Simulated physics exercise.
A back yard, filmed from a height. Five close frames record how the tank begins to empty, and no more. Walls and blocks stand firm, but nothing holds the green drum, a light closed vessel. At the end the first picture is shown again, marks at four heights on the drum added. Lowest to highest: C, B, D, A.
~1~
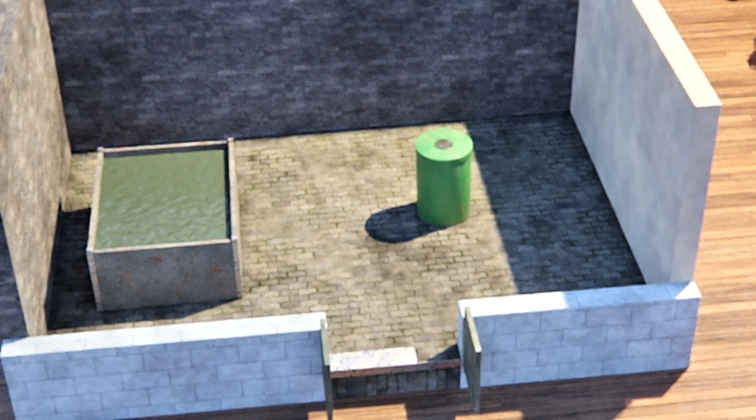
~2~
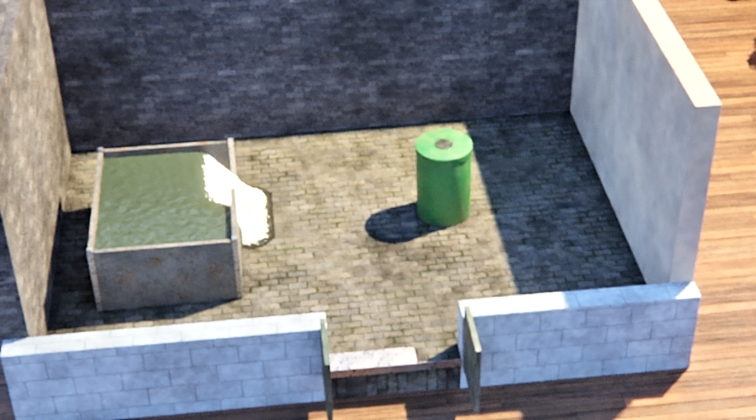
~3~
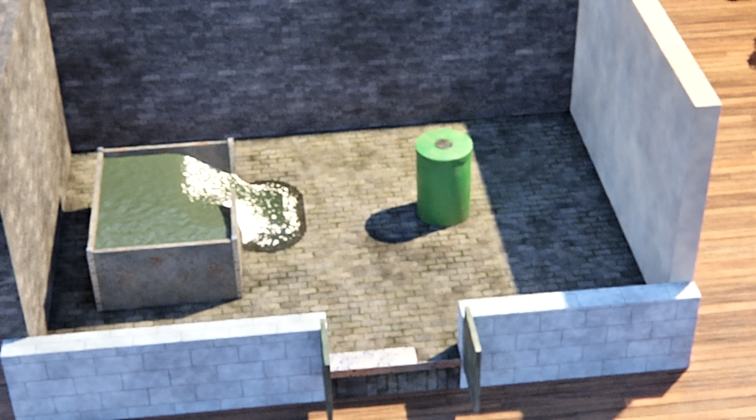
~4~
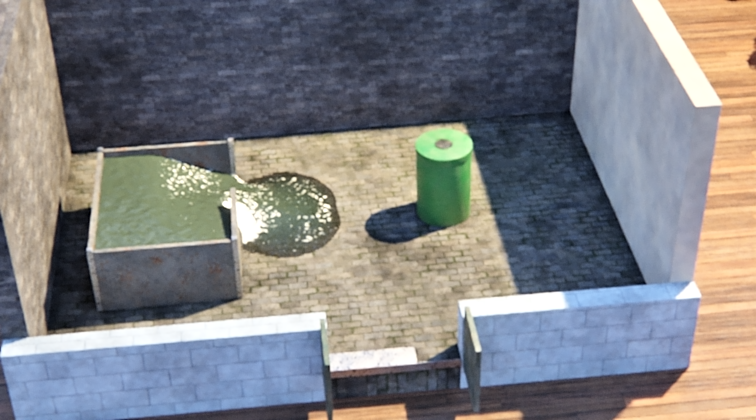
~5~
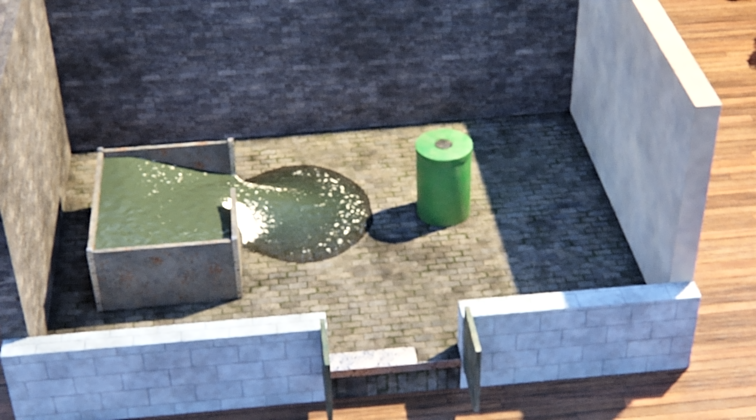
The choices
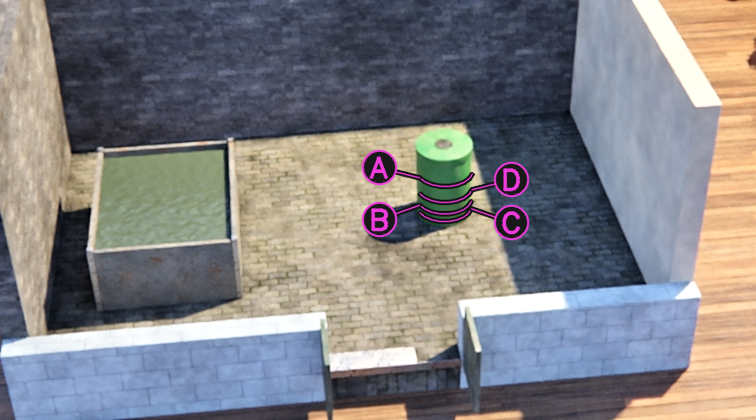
Water pours from the right side of a full, rusty grey tank at the left of a walled back yard, seen from a fixed height. A green drum stands right of centre on the paving, behind an open gate in the pale front wall. The water gushes out white, then spreads rightward in a dark, rounded, glinting pool that widens toward the unmoving drum.
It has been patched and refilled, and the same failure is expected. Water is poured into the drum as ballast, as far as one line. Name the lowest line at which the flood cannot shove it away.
Line D just does it.
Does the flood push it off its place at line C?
Yes, it does.
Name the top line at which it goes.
Here it is line B.
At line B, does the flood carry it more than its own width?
No.
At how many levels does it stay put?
Two of the four.
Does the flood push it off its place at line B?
Yes.
On the marked copy, A at (449, 186); B at (448, 213); C at (448, 221); D at (448, 202); from the bottom up C, B, D, A.
For line A, it does not move.
For line B, it is pushed about half its own width away.
For line C, it is pushed about 3 times its own width away.
For line D, it does not move.
